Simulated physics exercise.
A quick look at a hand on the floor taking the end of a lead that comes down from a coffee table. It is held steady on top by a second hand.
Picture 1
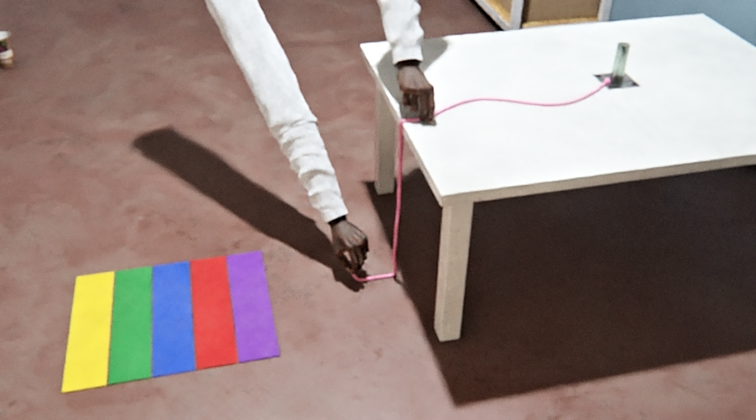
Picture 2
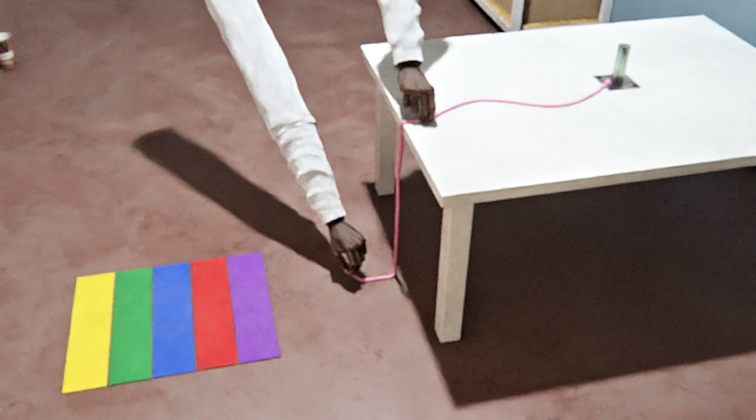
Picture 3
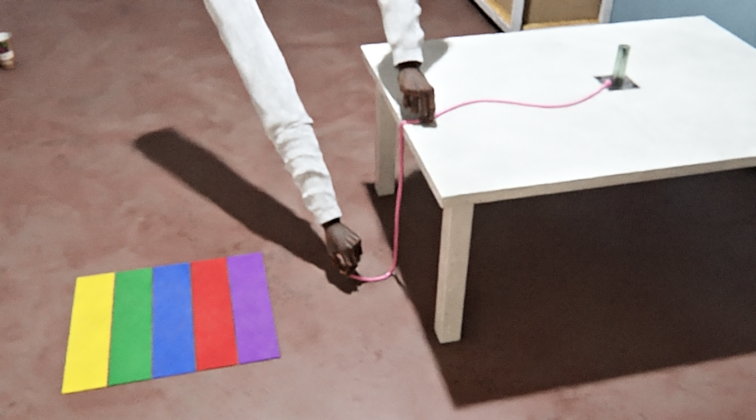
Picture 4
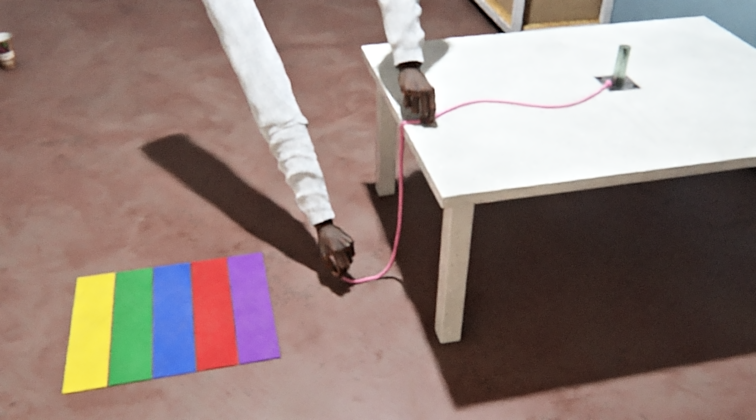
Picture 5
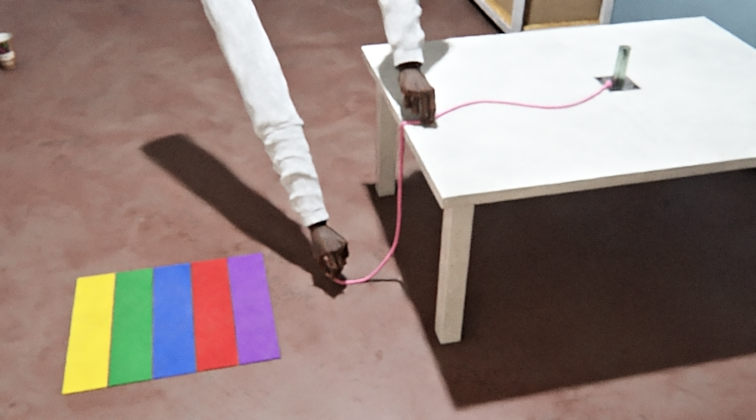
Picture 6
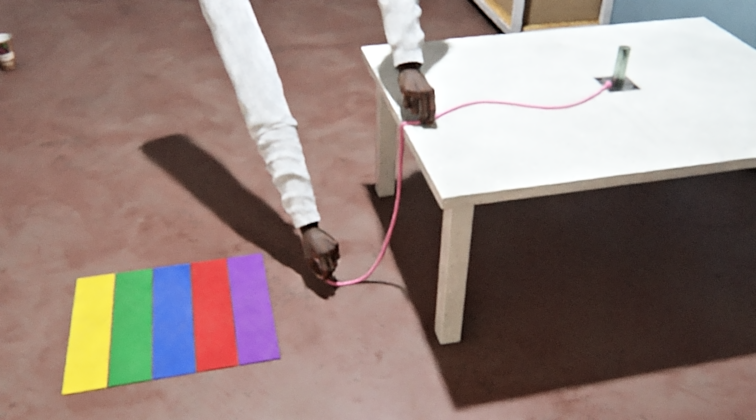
A hand near the floor draws the end of a pink cord slightly left.
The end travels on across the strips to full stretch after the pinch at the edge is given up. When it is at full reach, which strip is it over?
It is over the red strip.
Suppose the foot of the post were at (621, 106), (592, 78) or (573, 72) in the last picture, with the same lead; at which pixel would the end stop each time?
Try by try: (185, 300), (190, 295) and (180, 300).
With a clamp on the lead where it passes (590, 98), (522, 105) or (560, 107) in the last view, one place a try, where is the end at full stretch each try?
First near (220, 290), then near (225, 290), then near (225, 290).
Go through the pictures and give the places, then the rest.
End (352, 270); purple (257, 338); red (215, 344); blue (173, 351); green (130, 358); yellow (86, 365), in the first frame.
End (350, 272); lead through (594, 94) (531, 105) (453, 107) (402, 139) (398, 204) (395, 262), in the second frame.
End (346, 273), in the third frame.
End (338, 274); lead through (594, 95) (531, 105) (454, 108) (402, 140) (401, 205) (391, 263), in the fourth frame.
End (332, 276), in the fifth frame.
End (323, 277); lead through (594, 96) (531, 106) (454, 109) (402, 141) (397, 206) (376, 265), in the sixth frame.
A little later, end near (275, 284); short of the strips.
Next, end near (235, 290); over purple.
When it is tight, end near (212, 294); over red. It gets as far as the red strip.
